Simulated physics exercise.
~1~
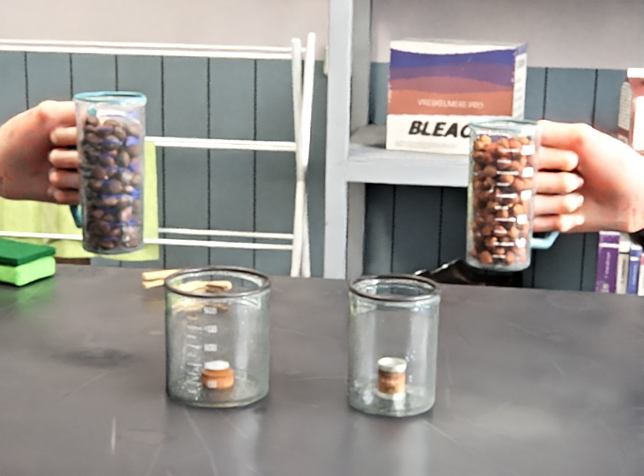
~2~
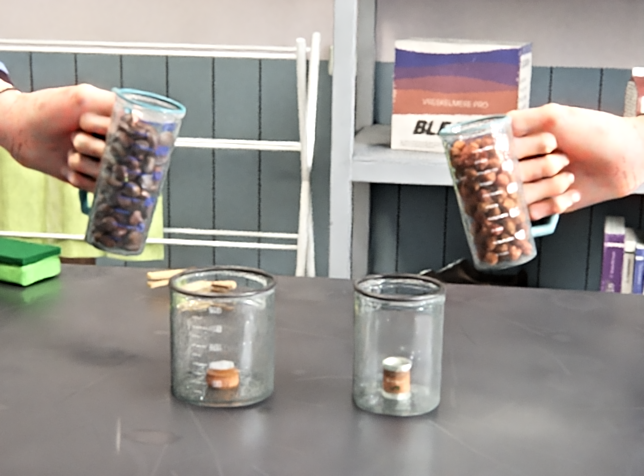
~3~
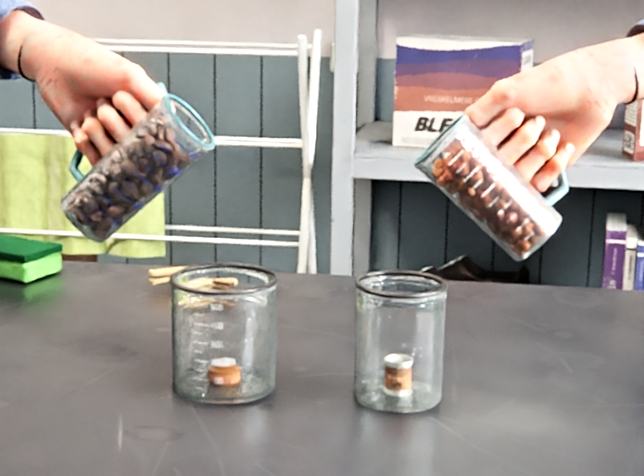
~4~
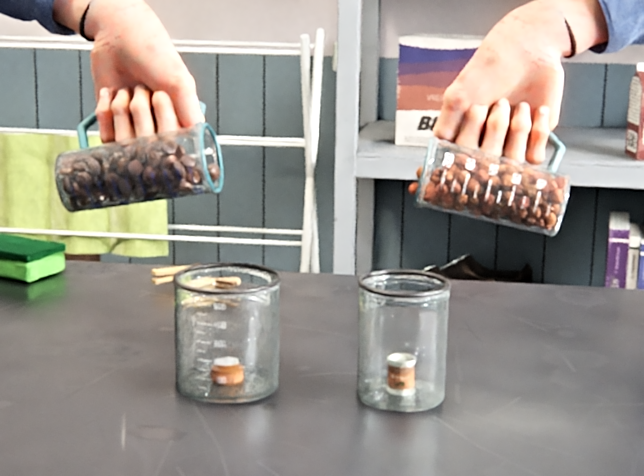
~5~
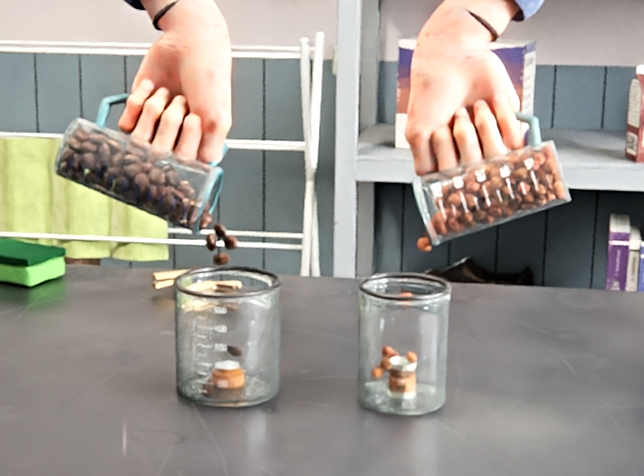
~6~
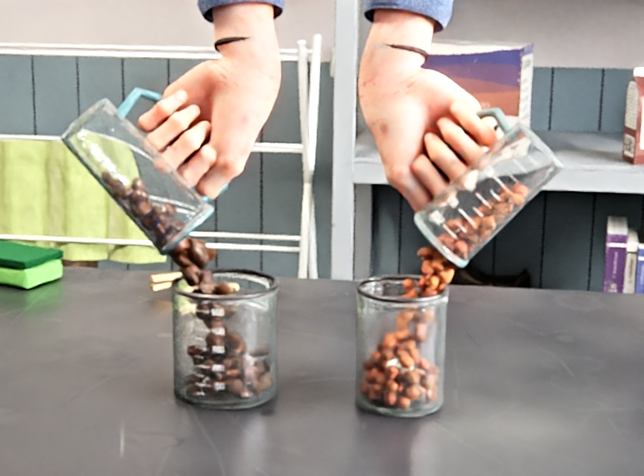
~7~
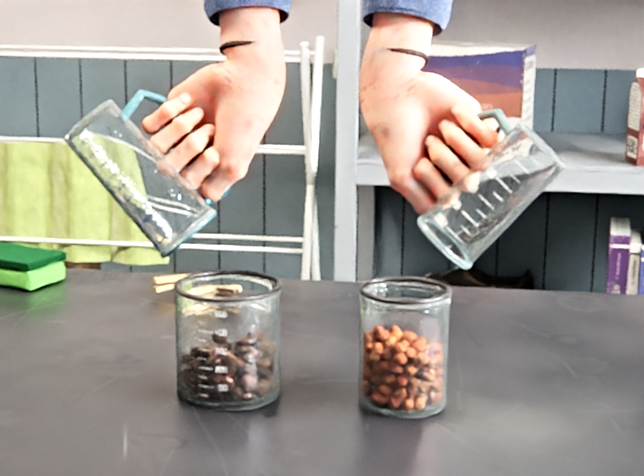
Two hands tipped clear cups of dark brown and reddish-brown nut-like pieces into a glass beaker and a narrower jar, each holding a small corked object, until both cups were empty, the beaker was half full, the jar fuller, and both objects buried.
